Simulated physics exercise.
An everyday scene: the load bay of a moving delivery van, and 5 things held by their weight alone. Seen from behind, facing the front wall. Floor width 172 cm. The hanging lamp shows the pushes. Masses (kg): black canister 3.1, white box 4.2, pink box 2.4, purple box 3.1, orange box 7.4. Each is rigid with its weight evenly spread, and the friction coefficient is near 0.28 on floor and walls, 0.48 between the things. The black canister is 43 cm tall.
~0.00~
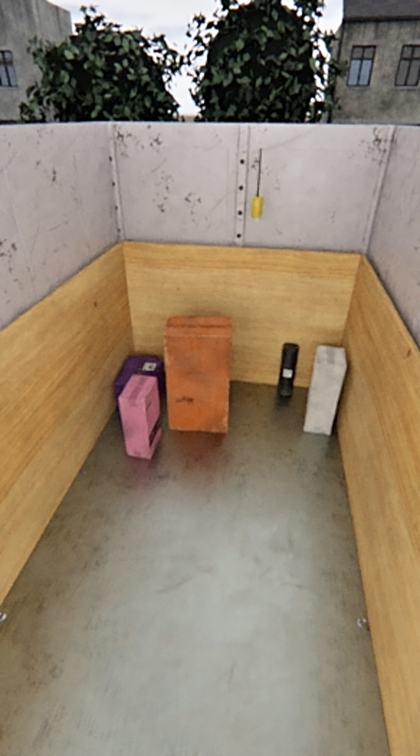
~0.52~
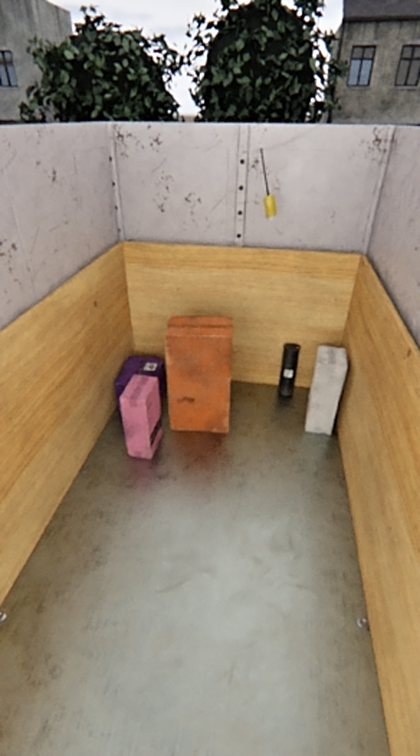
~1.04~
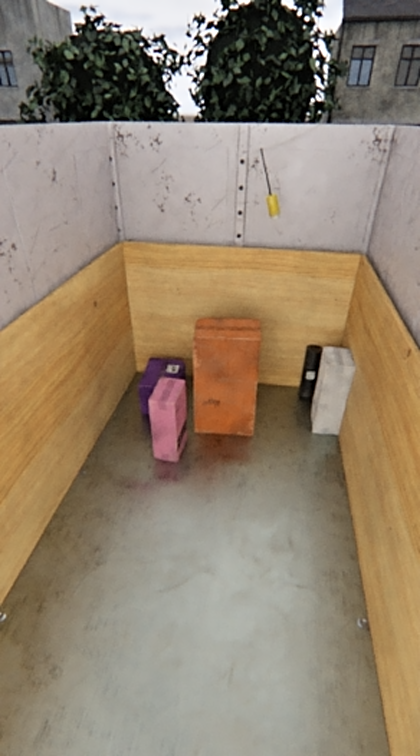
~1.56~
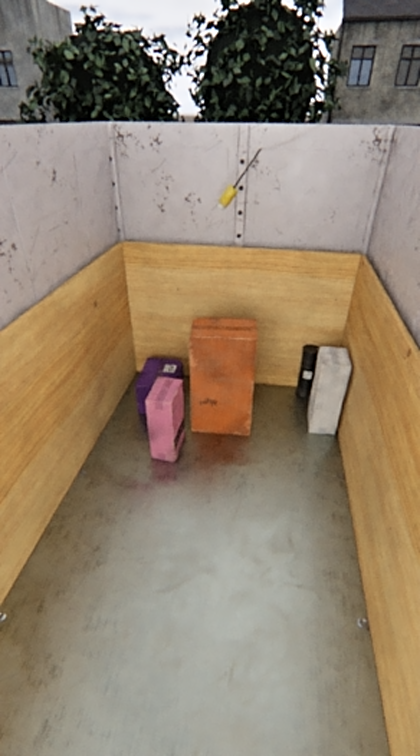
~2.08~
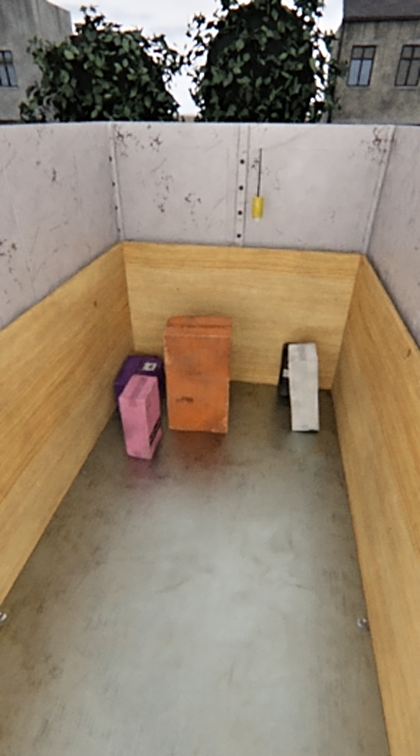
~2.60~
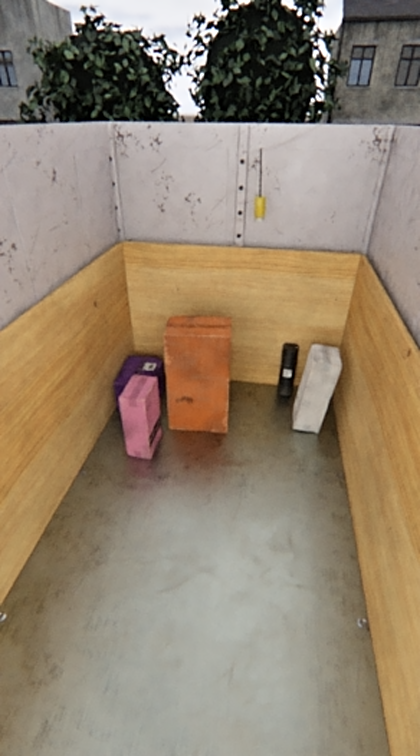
In the load bay of a van, a hanging yellow lamp swung right and the boxes and black canister slid right, then it swung left and they shifted back, the white box tilting before straightening somewhat.
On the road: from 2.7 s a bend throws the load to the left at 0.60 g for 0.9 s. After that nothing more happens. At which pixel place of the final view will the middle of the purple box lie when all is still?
Resting place of the purple box: (138, 384).
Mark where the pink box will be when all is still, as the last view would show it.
Around (104, 413).
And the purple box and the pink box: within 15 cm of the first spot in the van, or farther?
The purple box stays put; the pink box gets shifted.
By 3.20 s, force 0.60 g left; purple box 2 cm from its spot near (139, 384); white box tilted 58°; pink box 16 cm from its spot.
By 3.40 s, force 0.48 g left; purple box 2 cm from its spot near (138, 384); white box on its side; black canister 42 cm from its spot.
When it is over (4.3 s), lying over in the van, black canister and white box; not toppled but over 15 cm from the start, pink box and orange box; the last one within 15 cm of the start. In the last view, purple box near (138, 384).
